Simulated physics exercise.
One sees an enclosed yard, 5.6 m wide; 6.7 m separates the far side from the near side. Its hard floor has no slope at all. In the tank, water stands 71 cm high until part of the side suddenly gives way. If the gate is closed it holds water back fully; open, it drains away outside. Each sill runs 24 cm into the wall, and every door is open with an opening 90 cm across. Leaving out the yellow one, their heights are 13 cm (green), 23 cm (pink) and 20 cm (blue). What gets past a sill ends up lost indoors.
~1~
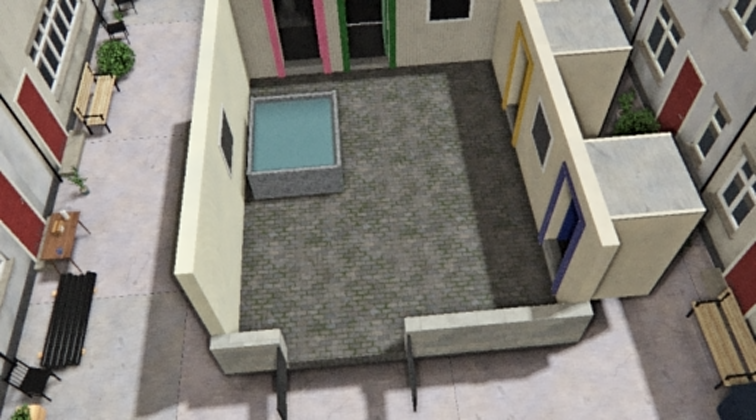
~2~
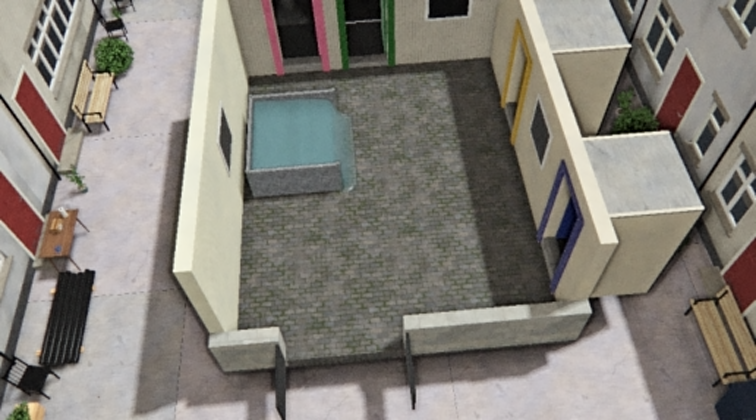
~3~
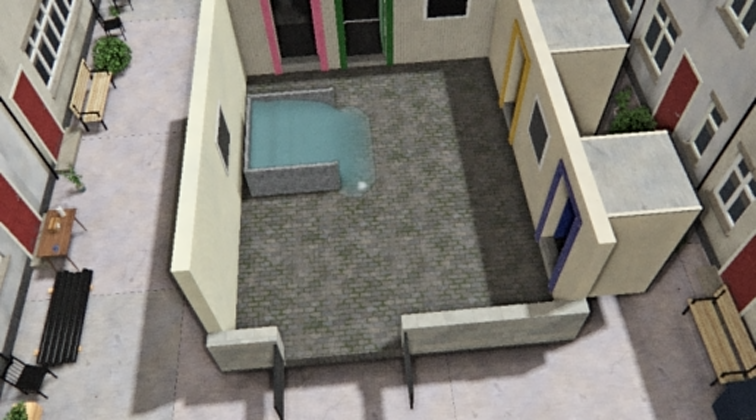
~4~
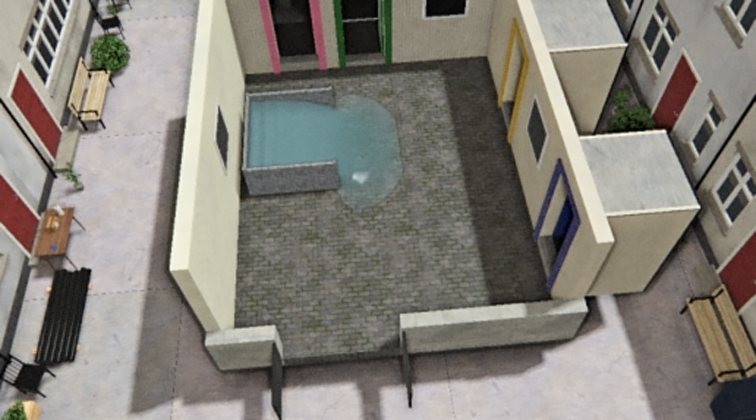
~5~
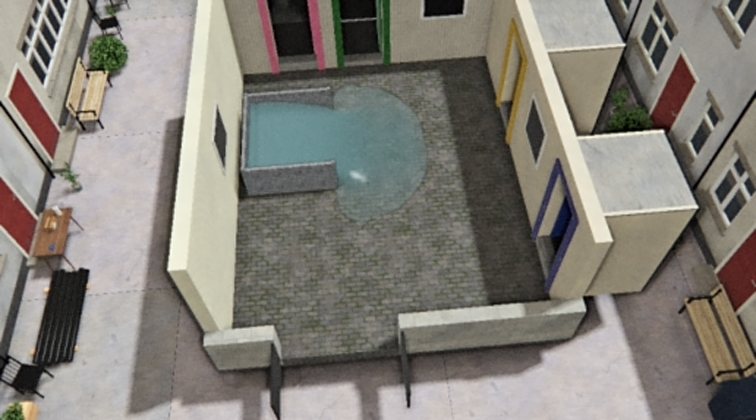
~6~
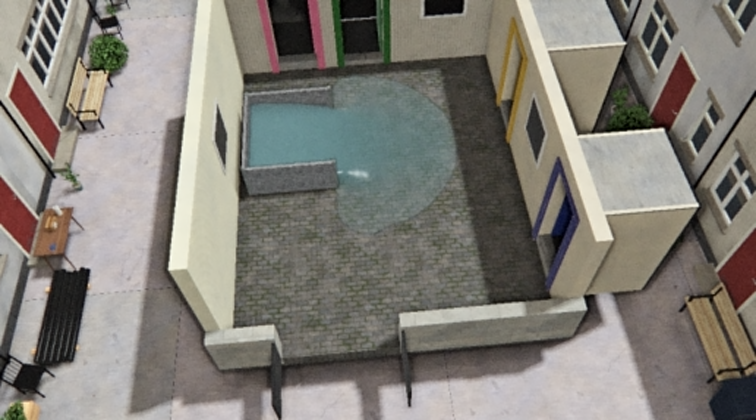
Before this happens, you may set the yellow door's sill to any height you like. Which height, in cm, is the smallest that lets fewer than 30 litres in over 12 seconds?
The smallest is roughly 25 cm.
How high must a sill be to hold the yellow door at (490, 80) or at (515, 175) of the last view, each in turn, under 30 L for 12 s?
In turn: About 20 cm, about 21 cm.
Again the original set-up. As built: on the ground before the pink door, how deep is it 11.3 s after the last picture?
Depth: Near 6.0 cm.
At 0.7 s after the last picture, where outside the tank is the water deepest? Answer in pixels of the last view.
Near (506, 131).
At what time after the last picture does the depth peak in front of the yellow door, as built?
Around 1.0 s, give or take.
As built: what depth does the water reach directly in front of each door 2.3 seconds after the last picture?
In cm: Green 3, yellow 21, pink 0, blue 12.
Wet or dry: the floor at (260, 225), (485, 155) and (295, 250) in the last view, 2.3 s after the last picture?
So the three spots come out spared, swamped, spared, in that order.
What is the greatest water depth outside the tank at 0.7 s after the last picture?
Max depth: Around 35 cm.
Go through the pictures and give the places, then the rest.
In the first frame, the tank at (294, 134) is whole and still, 71 cm deep; the yellow door at (517, 92) is dry.
In the second frame, water pours out at (336, 144) and has run 0.3 m, to (352, 186); about 9 cm deep outside, 71 cm at the back.
In the third frame, water pours out at (335, 144) and has run 0.7 m, to (371, 181); about 12 cm deep outside, 70 cm at the back.
In the fourth frame, water pours out at (333, 144) and has run 1.3 m, to (398, 173); about 10 cm deep outside, 62 cm at the back.
In the fifth frame, the gap is at (332, 144), the front 1.9 m out at (423, 152); the back of the tank holds 60 cm.
In the sixth frame, the front is at (453, 151), 2.5 m from the gap at (332, 144); 7.2 m2 of floor is wet, 57 cm left at the back; 1.2 m in a straight line remain to the yellow door at (511, 87).
Then, 0.7 s after the last picture water covers 45 % of the floor, deepest (35 cm) near (506, 131); 17 cm at the yellow door, 12 litres in over its 18 cm sill.
Then, 2.3 s after the last picture water covers 55 % of the floor, deepest (32 cm) near (557, 319); 21 cm at the yellow door, 92 litres in over its 18 cm sill.
Then, 11.3 s after the last picture water covers 100 % of the floor, deepest (8 cm) near (382, 169); 3 cm at the yellow door, 98 litres in over its 18 cm sill.
At the yellow door as built, the water peaked near 32 cm, 1.1 s after the last picture.
With a sill of 21.5 cm, 55 litres would have come in within the 12 s; with 28.5 cm, 10 litres. So under 30 litres takes about 25 cm.
